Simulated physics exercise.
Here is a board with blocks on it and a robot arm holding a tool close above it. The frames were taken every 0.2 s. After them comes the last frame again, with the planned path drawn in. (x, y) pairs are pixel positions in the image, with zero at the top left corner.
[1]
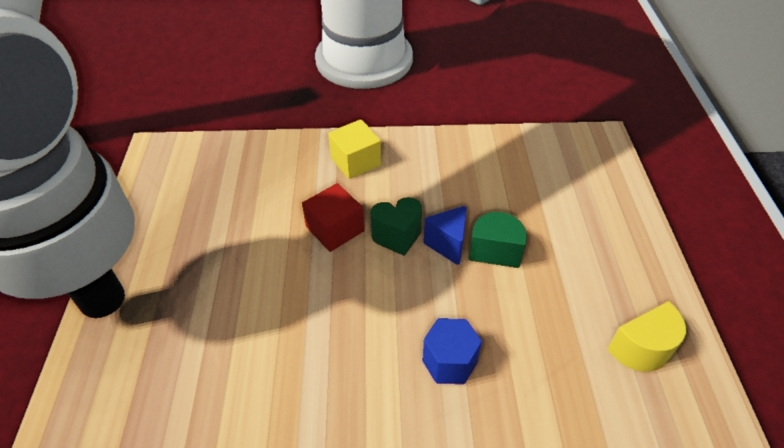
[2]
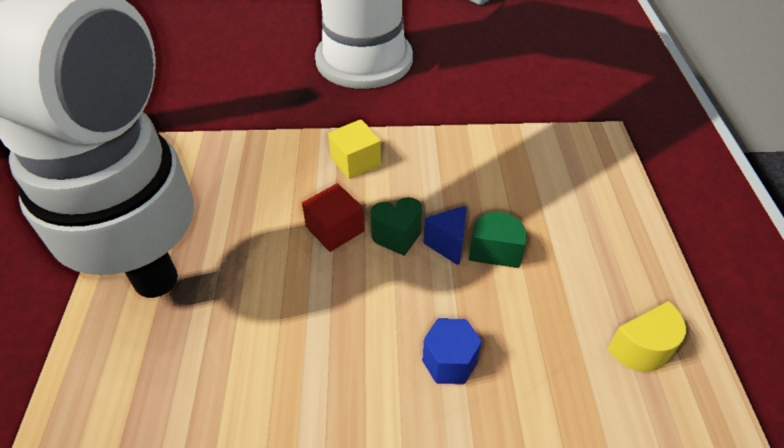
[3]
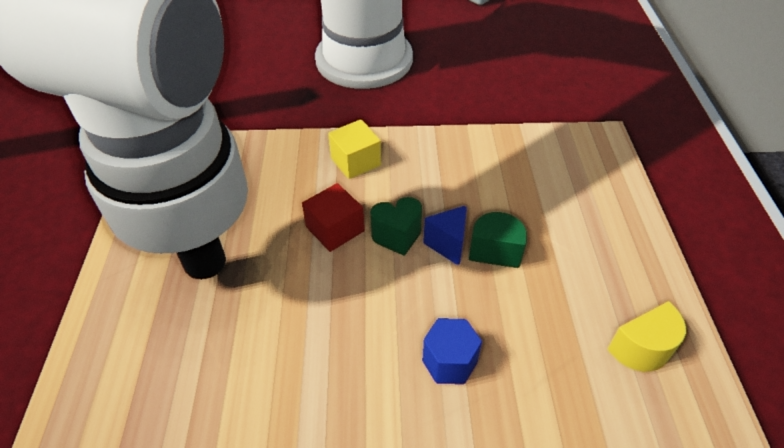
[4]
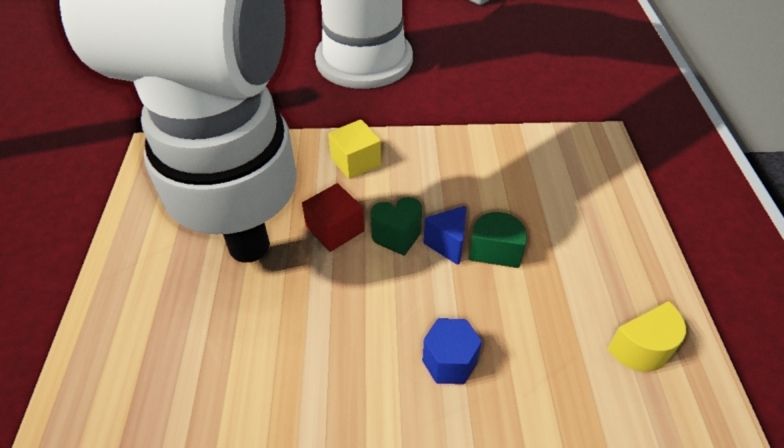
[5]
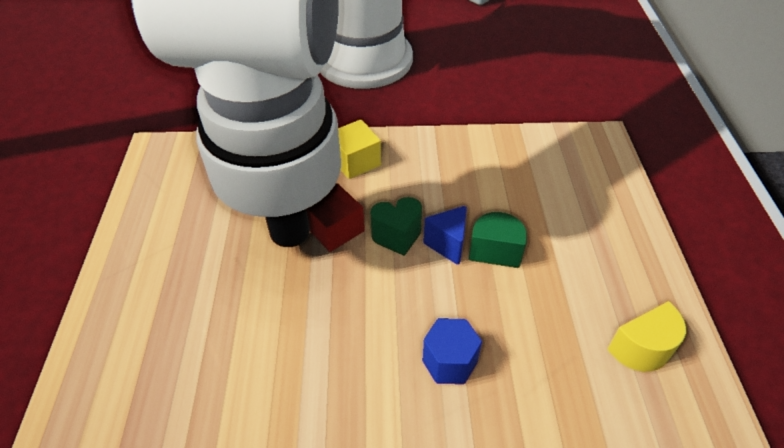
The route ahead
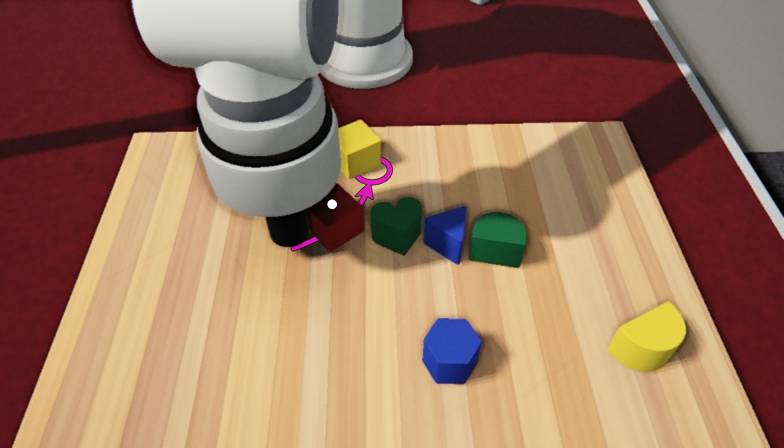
A robot arm moved its black tool steadily rightward and slightly away over a wooden board of colourful blocks, ending close beside the red block, while all the blocks stayed where they were.
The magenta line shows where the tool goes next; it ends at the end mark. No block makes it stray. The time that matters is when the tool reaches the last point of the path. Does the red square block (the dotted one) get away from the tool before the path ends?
The answer is yes.
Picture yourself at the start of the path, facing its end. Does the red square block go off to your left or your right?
It shifts rightward.
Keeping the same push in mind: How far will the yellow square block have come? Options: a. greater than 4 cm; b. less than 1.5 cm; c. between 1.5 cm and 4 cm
I choose c.
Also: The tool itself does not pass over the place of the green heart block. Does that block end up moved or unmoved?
Not moved.
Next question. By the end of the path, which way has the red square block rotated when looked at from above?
Short answer: Clockwise.
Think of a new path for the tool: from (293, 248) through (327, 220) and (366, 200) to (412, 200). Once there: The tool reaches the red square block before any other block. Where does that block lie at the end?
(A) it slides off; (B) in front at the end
My pick is B.
The line goes from (293, 248) over (335, 228) and (363, 201) to (373, 170); the dot is on the red square block.
On the path given first. One third of the way, tool at (334, 213); red square block at (369, 187).
Two thirds of the way, tool at (362, 185); red square block at (401, 168), turned 30° clockwise.
At the end, tool at (372, 155); red square block at (407, 165), turned 45° clockwise; yellow square block at (351, 125); green heart block unmoved.
